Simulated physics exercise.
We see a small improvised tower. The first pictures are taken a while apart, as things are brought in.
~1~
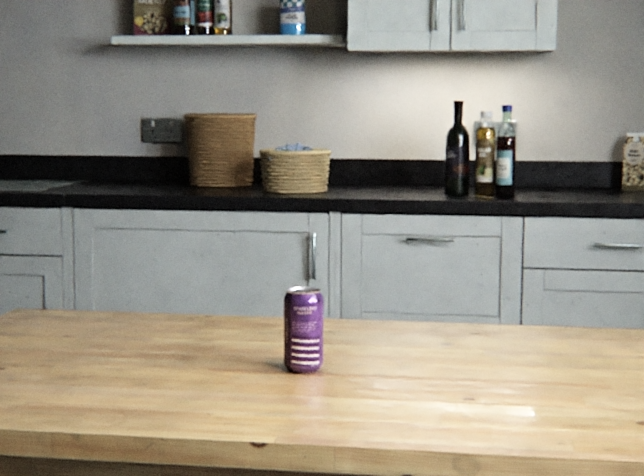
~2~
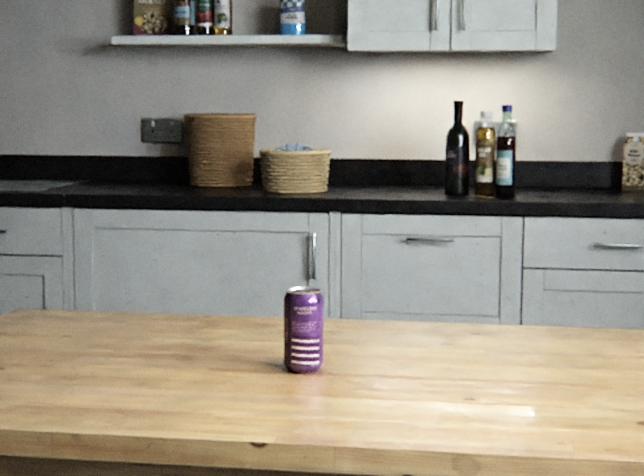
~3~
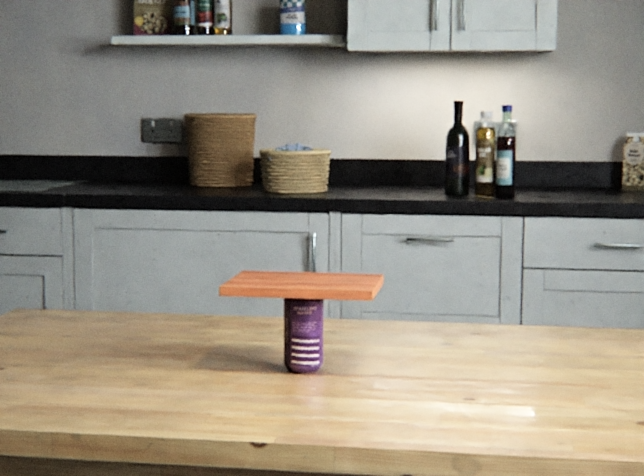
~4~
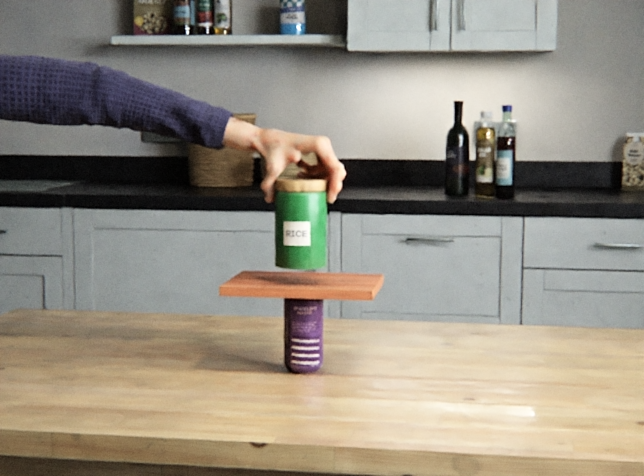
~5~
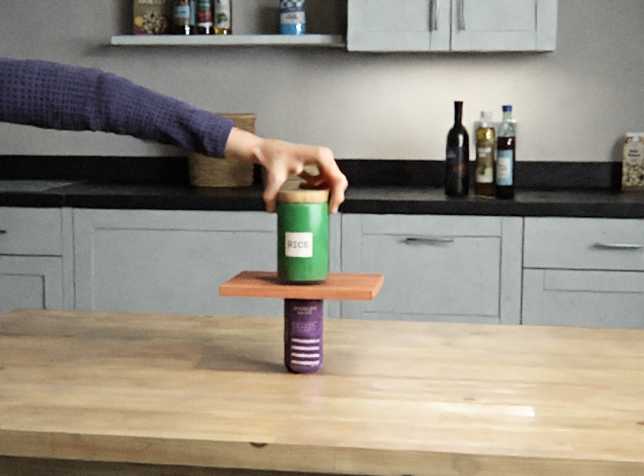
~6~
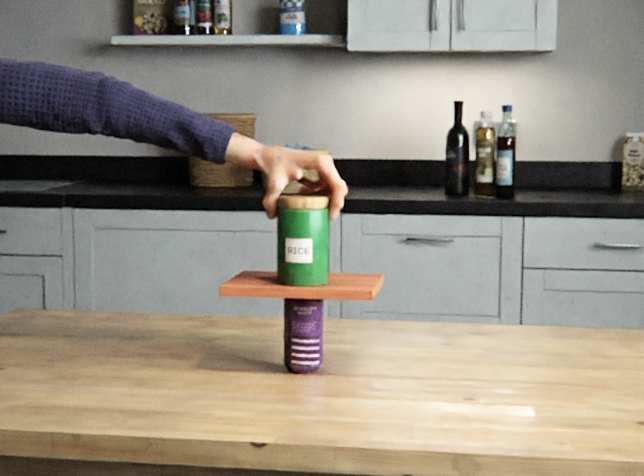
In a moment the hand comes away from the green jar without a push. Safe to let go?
In the end the stack stays up.
Then, 0.20 s later than the last frame, all is still.
Then, 0.50 s later than the last frame, green jar resting near (303, 240).
When it is over, all 3 as before. End places, in pixels of the last picture, green jar near (303, 240). The stack keeps its balance.
